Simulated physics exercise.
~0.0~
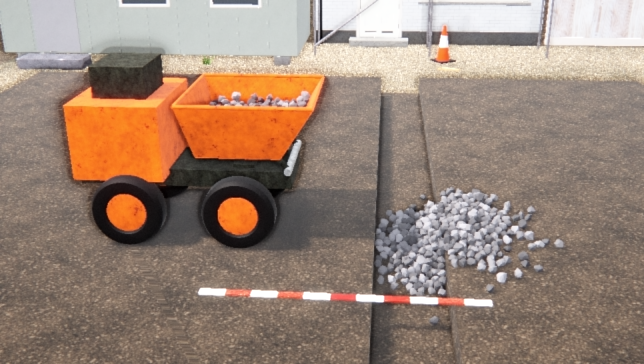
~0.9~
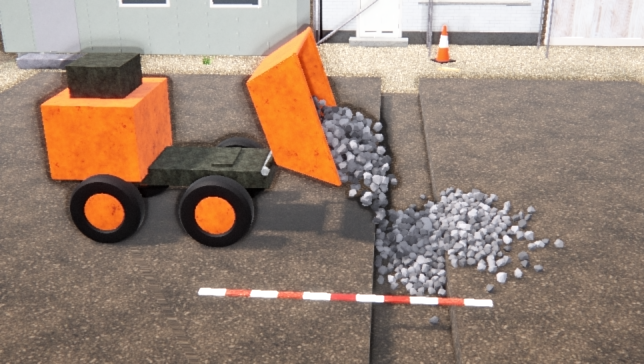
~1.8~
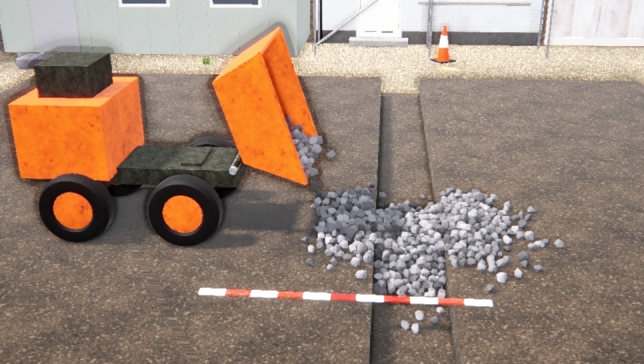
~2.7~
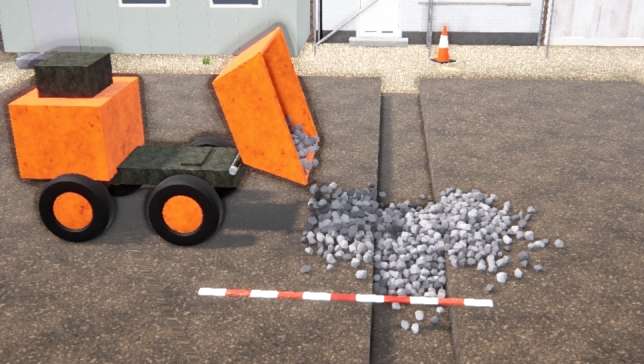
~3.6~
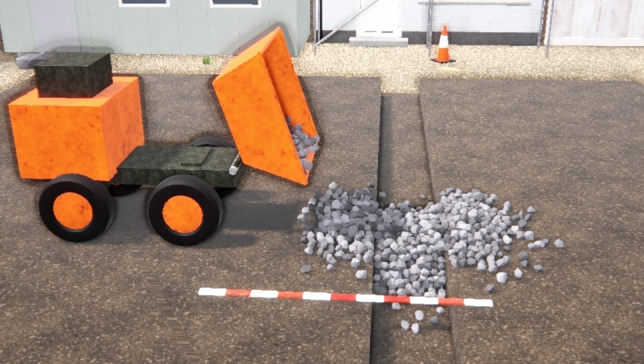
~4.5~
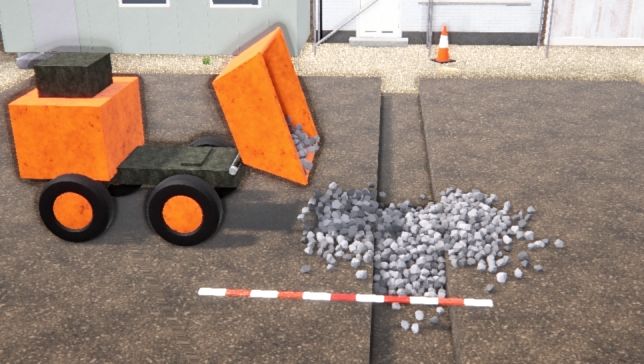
At first, a small orange dumper with grey stones in its skip stands left of a narrow trench, while an earlier heap of stones lies across the trench and onto the ground beyond. The skip tips steeply toward the right, and its stones bunch at the lower edge as the machine shifts a little left. The dumper draws farther left while the stones pour out, landing in the trench and on its near side. The skip then stays raised. Finally, the machine stands still, a few stones remain inside the skip, and the widened heap spreads over both sides of the trench.
